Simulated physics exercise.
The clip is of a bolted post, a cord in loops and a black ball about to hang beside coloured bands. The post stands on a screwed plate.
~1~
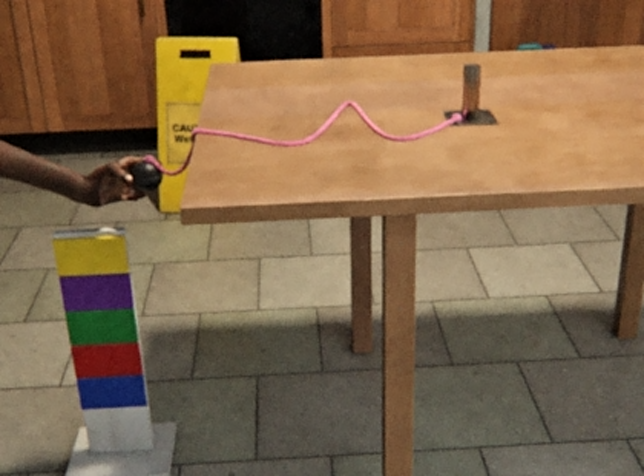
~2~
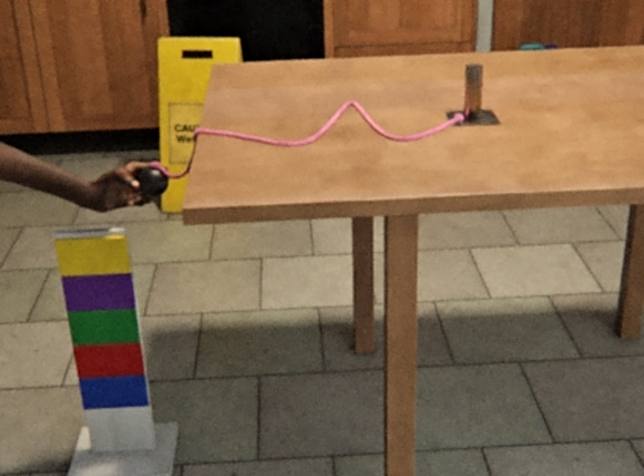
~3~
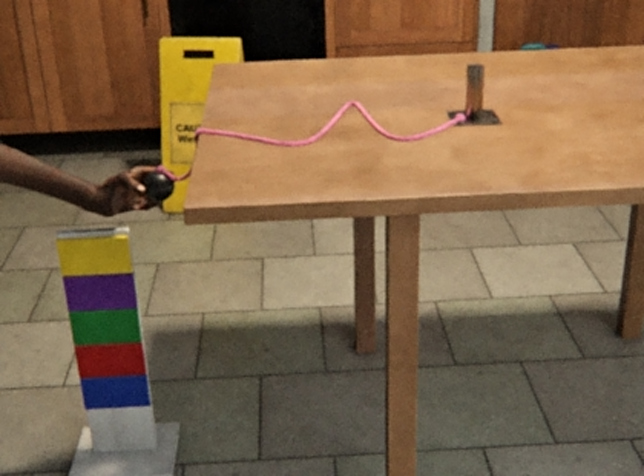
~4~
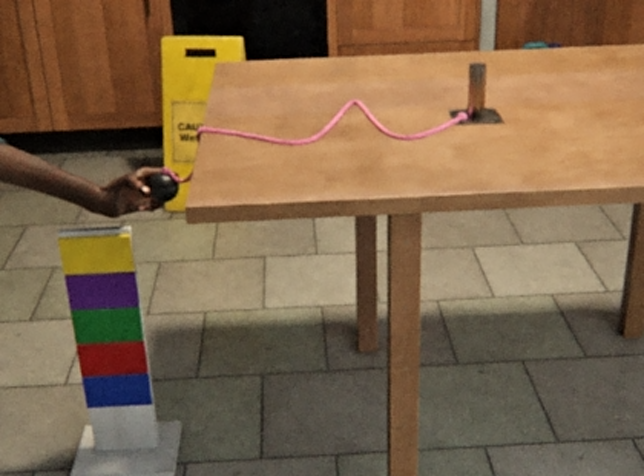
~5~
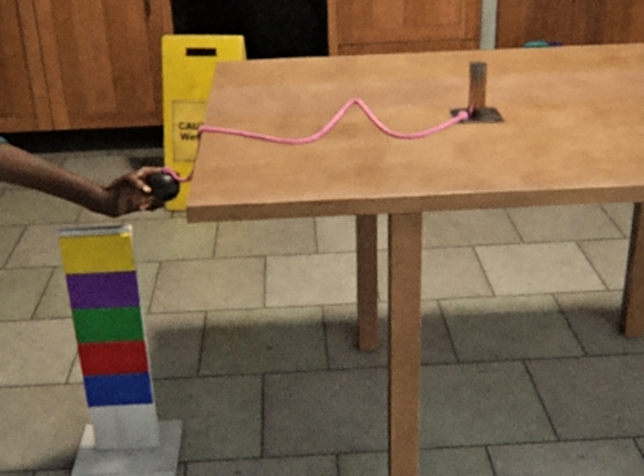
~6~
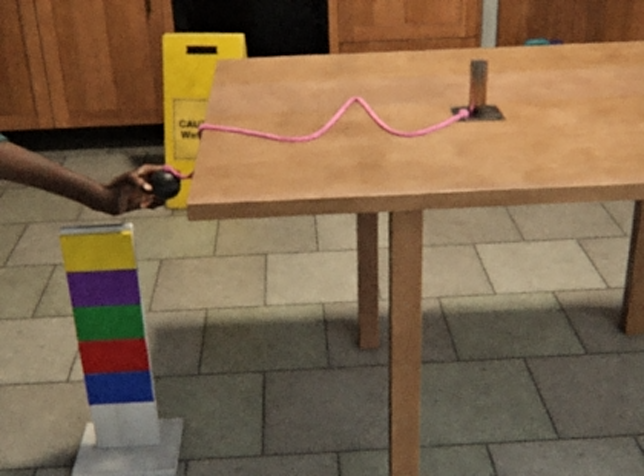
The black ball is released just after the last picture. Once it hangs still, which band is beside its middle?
The blue one.
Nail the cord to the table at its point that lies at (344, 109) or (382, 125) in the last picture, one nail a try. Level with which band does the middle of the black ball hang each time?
Taking them in turn: Purple; red.
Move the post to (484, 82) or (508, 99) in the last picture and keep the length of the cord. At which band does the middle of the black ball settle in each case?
One after the other, red; red.
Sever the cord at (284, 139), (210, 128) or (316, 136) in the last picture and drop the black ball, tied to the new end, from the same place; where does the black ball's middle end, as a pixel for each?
Try by try, around (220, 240), (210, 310) and (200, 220).
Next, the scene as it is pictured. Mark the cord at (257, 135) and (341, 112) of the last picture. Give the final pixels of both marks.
At (223, 254), then (203, 130).
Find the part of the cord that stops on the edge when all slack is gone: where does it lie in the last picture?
At (341, 112), roughly.
Soon after, ball near (253, 364); level with red.
After that, ball near (210, 382); level with blue.
In the end, ball near (233, 383); level with blue. The cord holds its middle at blue.
